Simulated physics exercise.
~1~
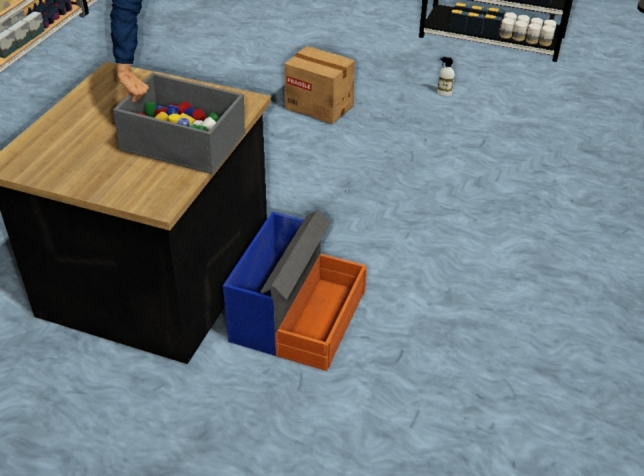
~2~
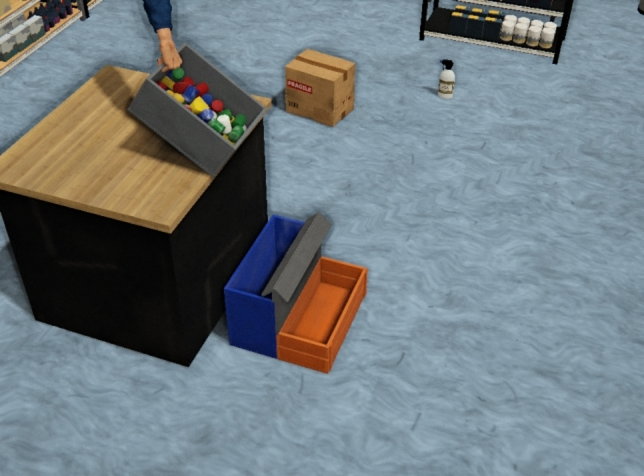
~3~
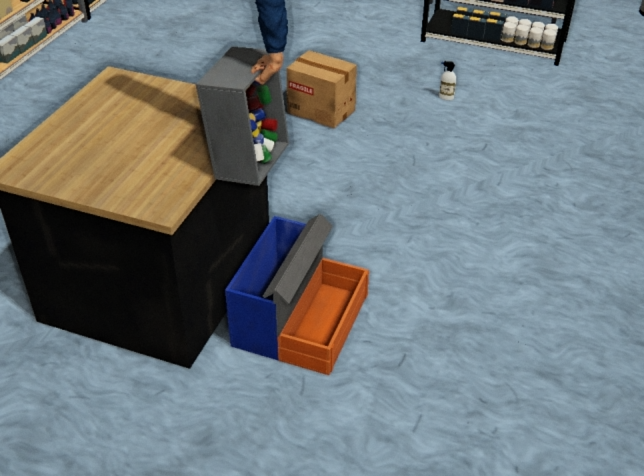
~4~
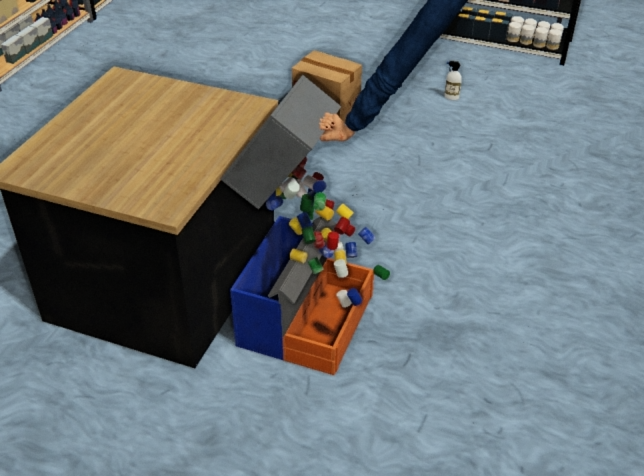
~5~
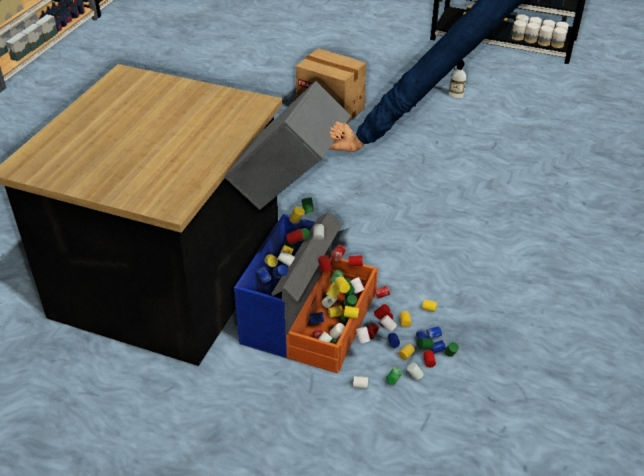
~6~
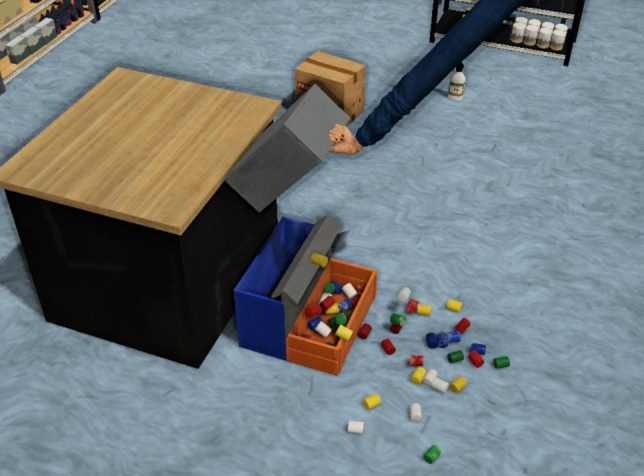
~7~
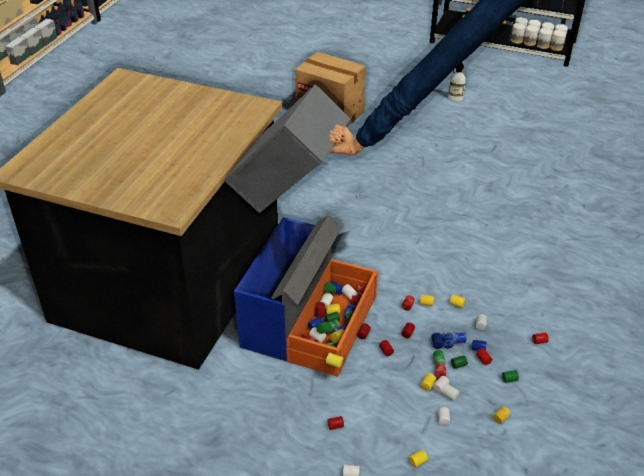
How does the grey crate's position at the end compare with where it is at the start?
At the start the grey crate sits upright on top of the bench, near its far edge. By the end it is further right and slightly lower, tipped well over and hanging off the bench's right edge above the tubs.
